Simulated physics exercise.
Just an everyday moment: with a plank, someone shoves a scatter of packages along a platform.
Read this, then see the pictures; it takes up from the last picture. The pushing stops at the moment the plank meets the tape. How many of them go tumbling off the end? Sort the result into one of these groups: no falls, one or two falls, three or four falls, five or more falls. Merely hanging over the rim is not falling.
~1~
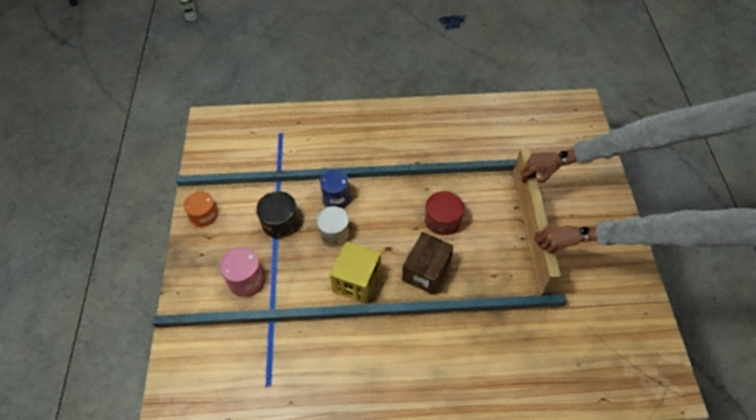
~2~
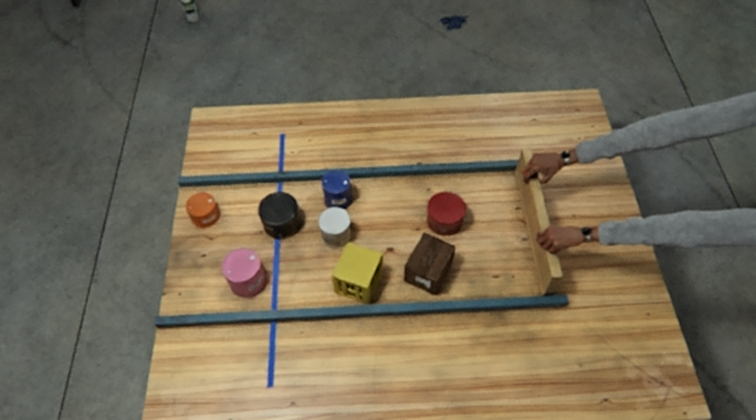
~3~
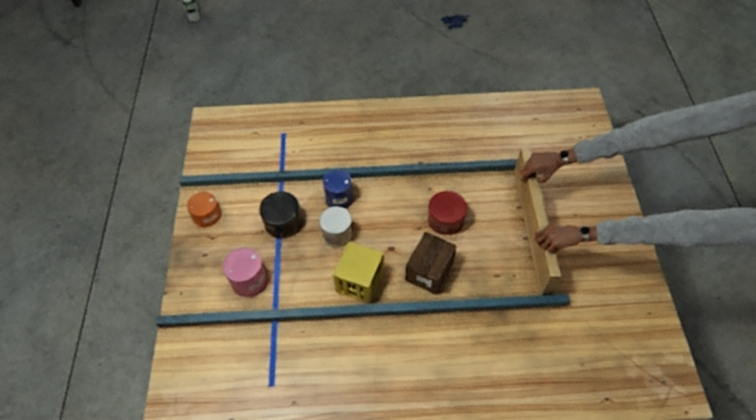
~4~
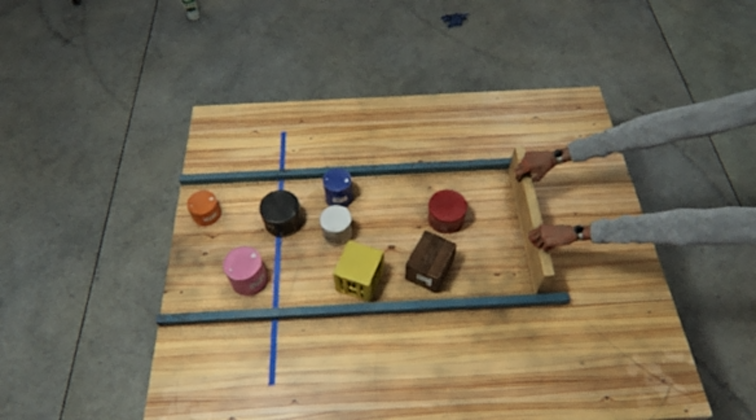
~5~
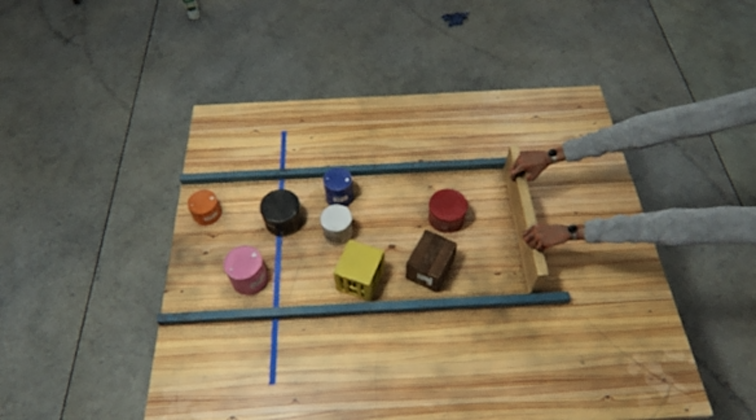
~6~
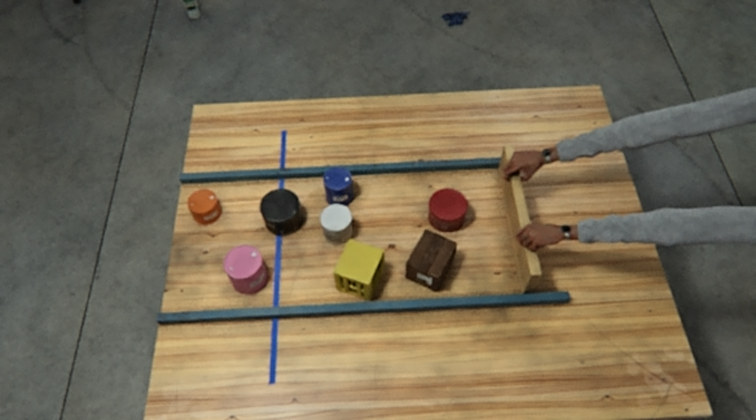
No falls.
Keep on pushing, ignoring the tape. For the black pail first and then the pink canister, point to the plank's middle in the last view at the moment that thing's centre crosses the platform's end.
The middle is at (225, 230) when it's the black pail, and at (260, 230) when it's the pink canister.
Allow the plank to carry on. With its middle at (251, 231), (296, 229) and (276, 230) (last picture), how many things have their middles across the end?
Respectively 2, 0 and 0.
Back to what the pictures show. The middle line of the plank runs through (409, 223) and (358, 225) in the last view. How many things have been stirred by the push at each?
The first number is 3, the next one 4.
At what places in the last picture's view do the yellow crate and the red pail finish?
(219, 282) and (260, 219).
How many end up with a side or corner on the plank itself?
My count gives 3.
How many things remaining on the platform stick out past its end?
As for overhanging, the count is 0.
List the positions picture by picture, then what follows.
In the first picture, orange canister (201, 209); pink canister (243, 273); black pail (278, 215); plank (535, 219); tape (275, 243).
In the second picture, pink canister (245, 273); blue canister (337, 191).
In the third picture, black pail (281, 216); white pail (337, 228).
In the fourth picture, orange canister (204, 208); yellow crate (359, 271).
In the fifth picture, pink canister (247, 271); brown parcel (431, 261).
In the sixth picture, orange canister (205, 207); pink canister (246, 270); black pail (282, 213); plank (518, 217); tape (279, 241).
Soon after, none off yet; orange canister at rest near (205, 207); pink canister at rest near (246, 270); black pail at rest near (282, 213).
In the end, the number that fall off is zero.
